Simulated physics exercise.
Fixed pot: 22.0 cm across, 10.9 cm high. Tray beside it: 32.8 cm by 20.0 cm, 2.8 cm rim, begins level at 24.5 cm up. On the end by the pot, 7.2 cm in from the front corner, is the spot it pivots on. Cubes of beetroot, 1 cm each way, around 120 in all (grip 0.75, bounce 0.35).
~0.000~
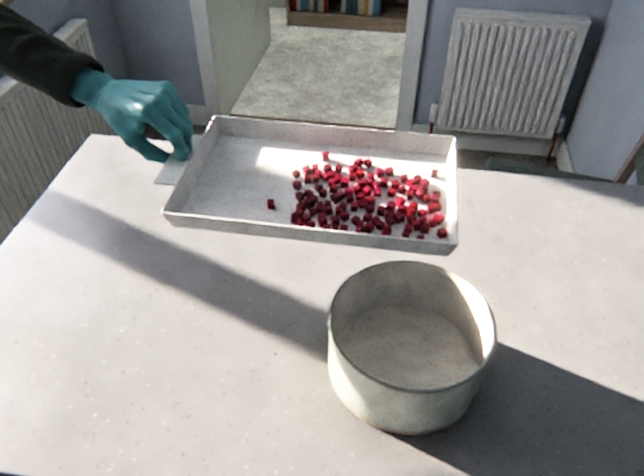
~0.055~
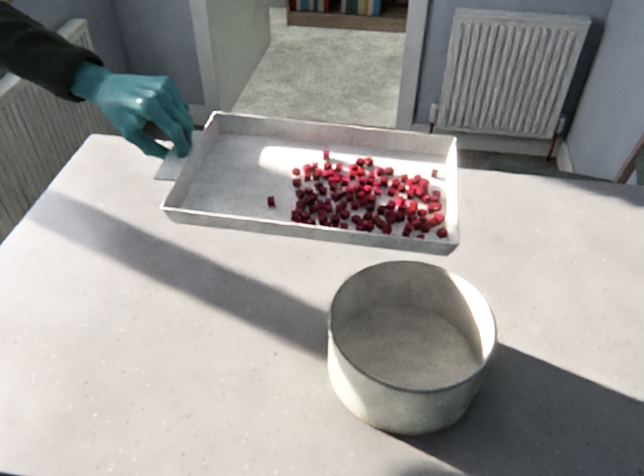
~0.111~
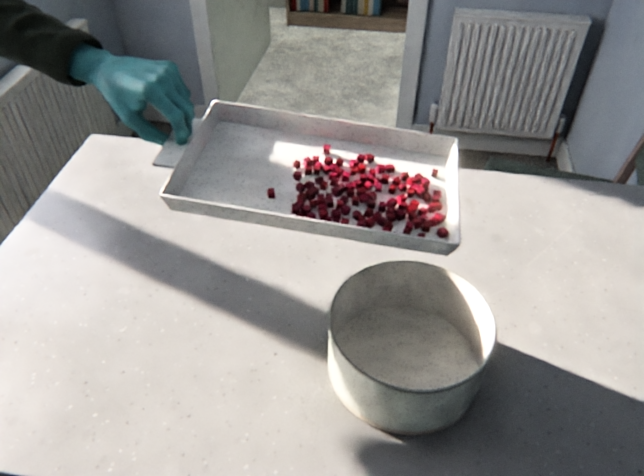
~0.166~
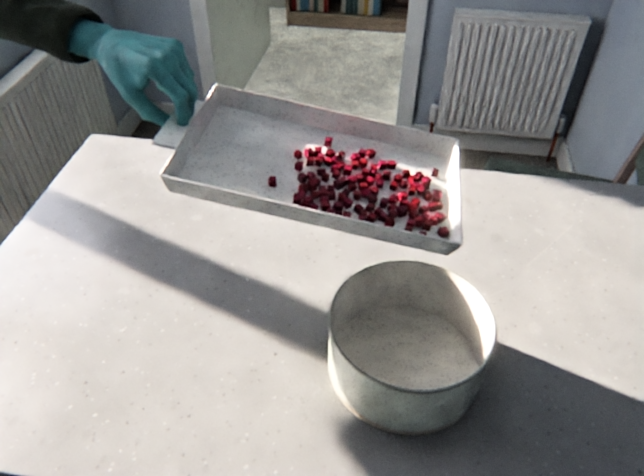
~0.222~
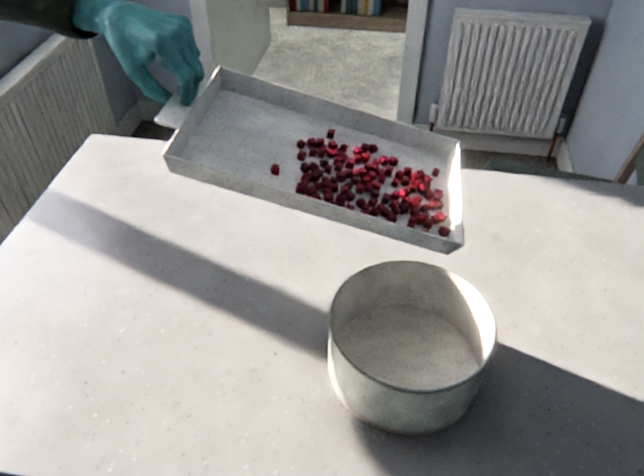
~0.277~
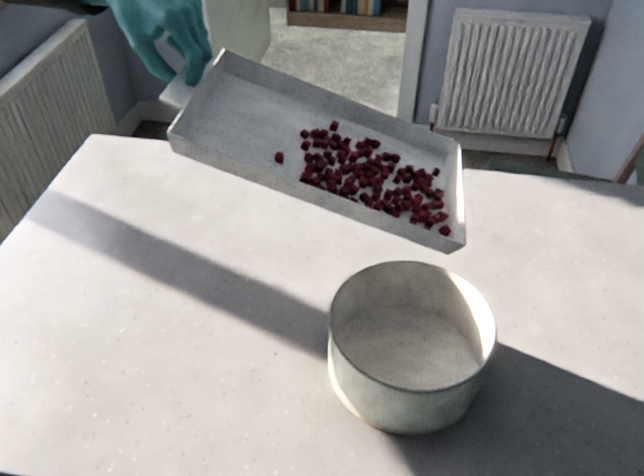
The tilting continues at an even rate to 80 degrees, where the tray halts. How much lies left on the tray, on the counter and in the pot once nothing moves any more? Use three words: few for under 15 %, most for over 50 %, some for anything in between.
Tray: Most; counter: Some; pot: Few.
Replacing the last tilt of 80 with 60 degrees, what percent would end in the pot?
It would be near 5 per cent.
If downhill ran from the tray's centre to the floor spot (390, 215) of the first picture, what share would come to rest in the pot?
Roughly 60 per cent.
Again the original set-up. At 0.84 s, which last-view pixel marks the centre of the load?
Around (450, 193).
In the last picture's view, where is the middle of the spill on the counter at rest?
Look close to (548, 284) in the last picture.
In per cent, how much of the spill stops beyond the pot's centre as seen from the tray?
100 %.
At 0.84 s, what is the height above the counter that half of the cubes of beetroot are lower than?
Around 26 cm up.
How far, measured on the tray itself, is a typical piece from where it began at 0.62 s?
4 cm.
After 0.62 s, tilt 49 degrees; the tray holds 100 %, the pot 0 %.
After 0.84 s, tilt 68 degrees; the tray holds 90 %, the pot 0 %.
After 1.18 s, tilt 80 degrees; the tray holds 75 %, the pot 5 %.
By 2.8 s all is still; tray 70 %, counter 25 %, pot 10 %.
